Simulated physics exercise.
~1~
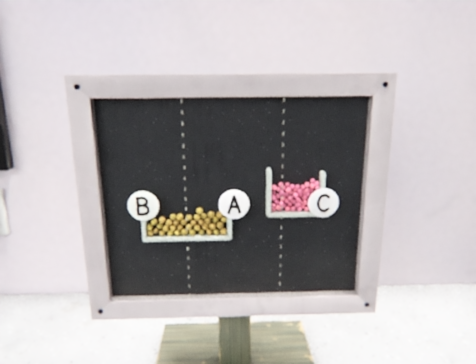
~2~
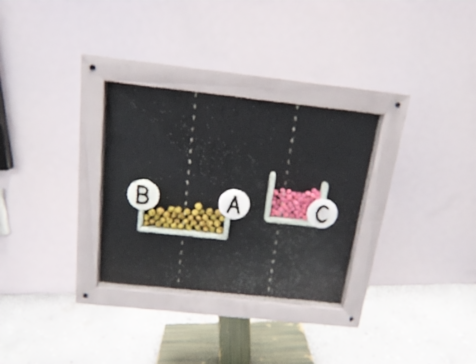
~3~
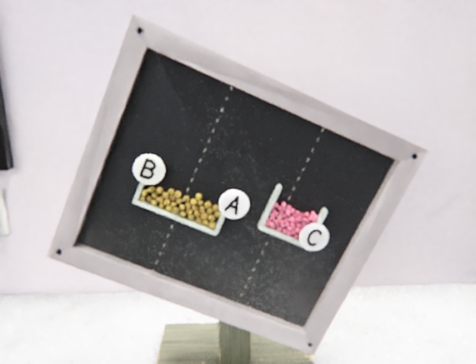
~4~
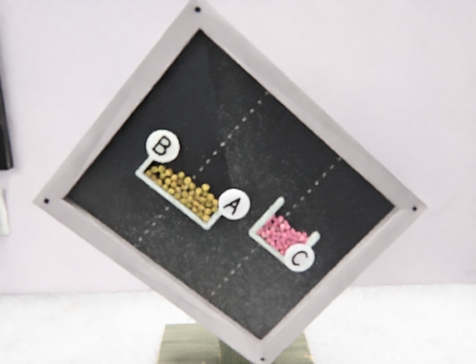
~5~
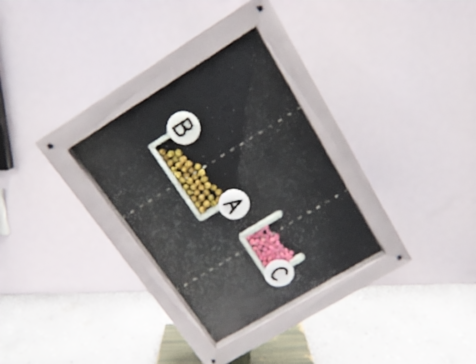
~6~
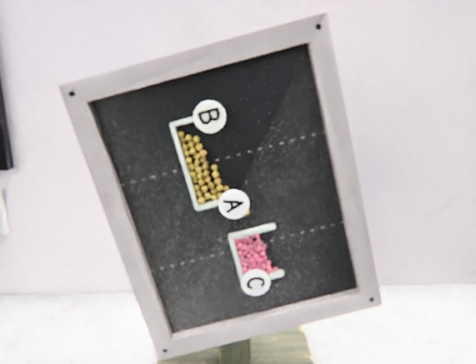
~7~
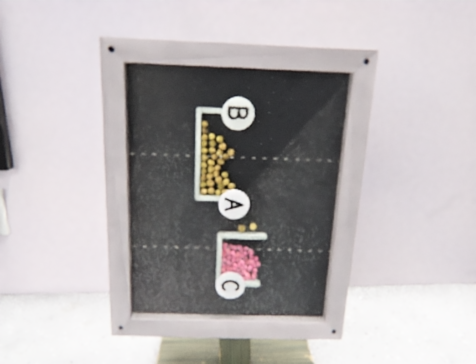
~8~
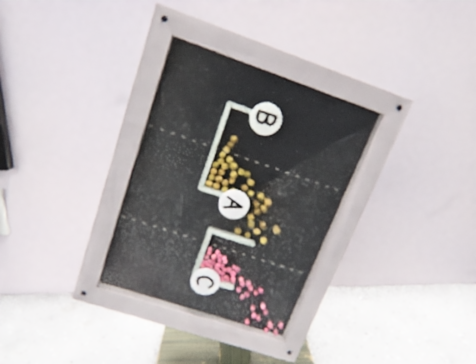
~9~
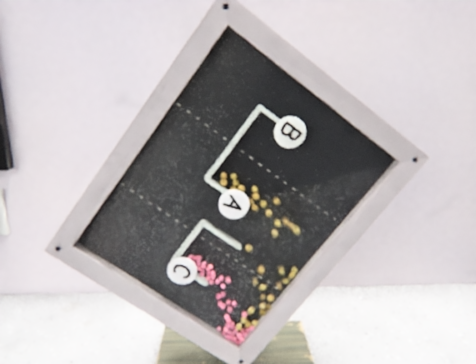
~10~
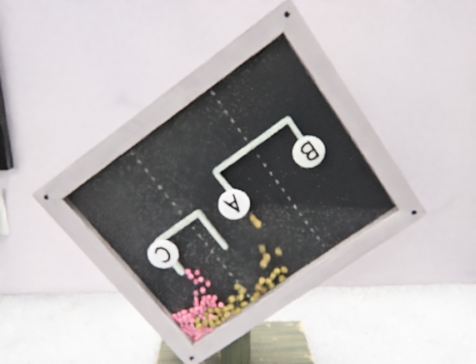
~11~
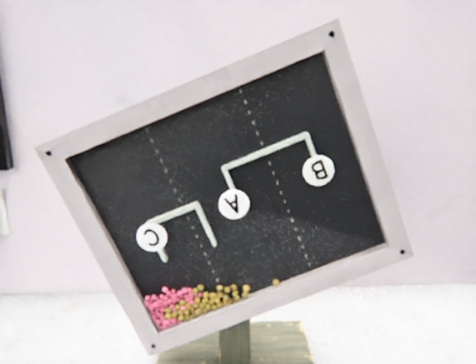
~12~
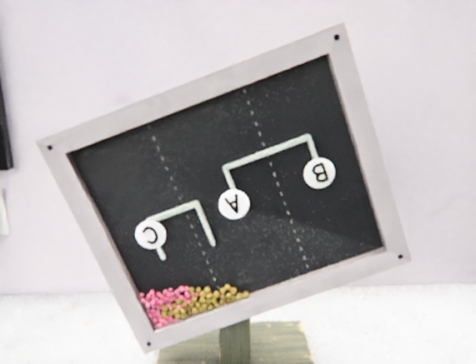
A square-cornered, pale-framed box with a dark back panel stands upright on a greenish wooden post before a white wall, seen straight on. Round labels B and A flank a shallow white tray of tan beads at centre left, while a smaller tray labelled C holds pink beads at right. The box turns steadily clockwise, and the beads heap toward the lower ends of their trays. Once it is past its side, tan and pink beads spill out and tumble to the lowest corner. It stops nearly upside down, both trays empty, with pink beads piled at lower left beside the tan ones.
